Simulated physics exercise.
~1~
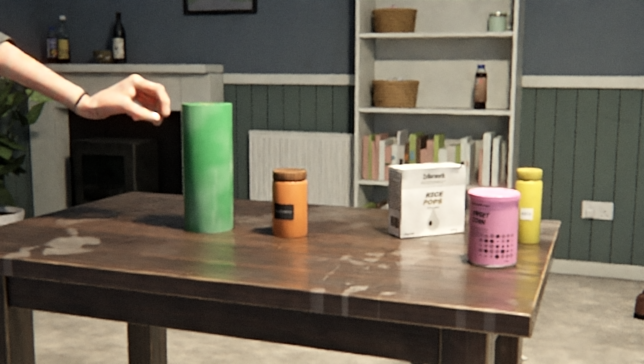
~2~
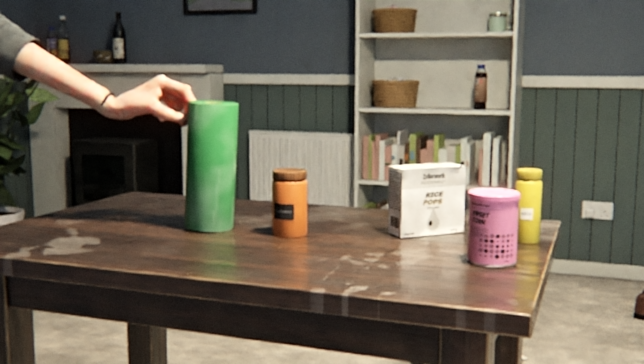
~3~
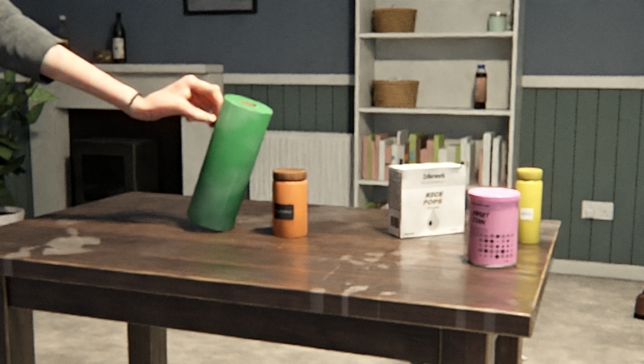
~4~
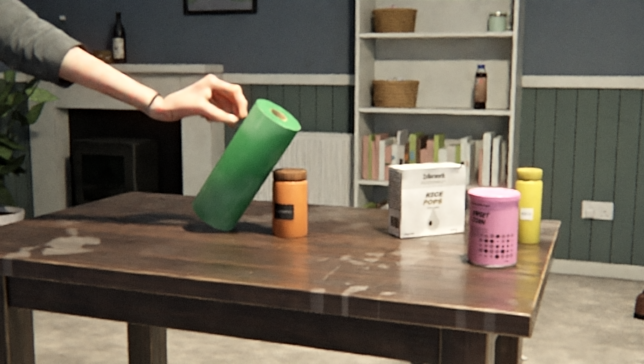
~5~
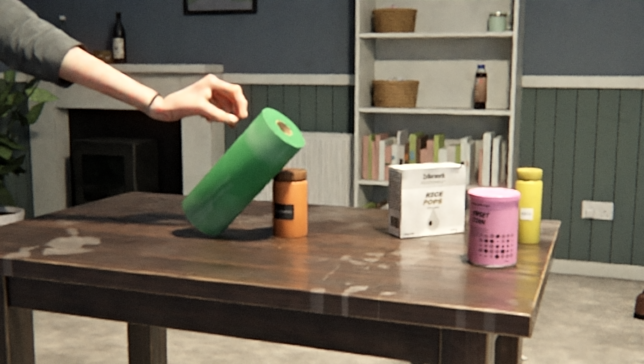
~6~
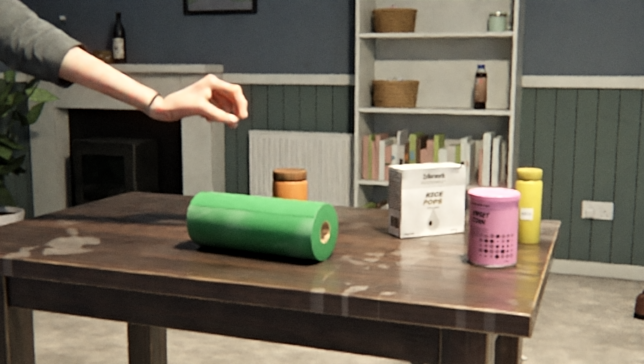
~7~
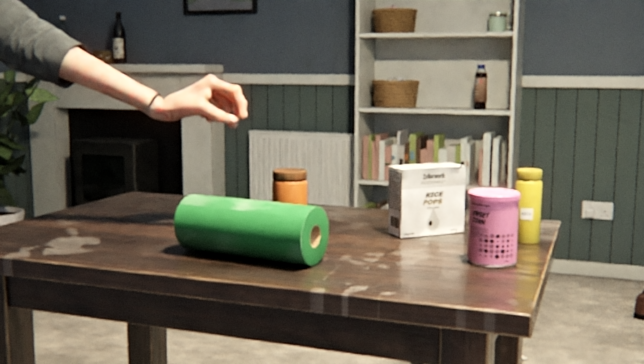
A tall green roll stands upright near the left of a dark wooden table, seen from a still viewpoint in a room with a fireplace and bookshelf. To its right are an orange jar, a white packet, a pink tin and a yellow shaker. A hand reaches in from the left and pushes the top of the roll, tilting it rightward. The hand stops, but the roll keeps leaning and topples in front of the orange jar. It shifts slightly left and ends lying on its side, while the other items remain standing.
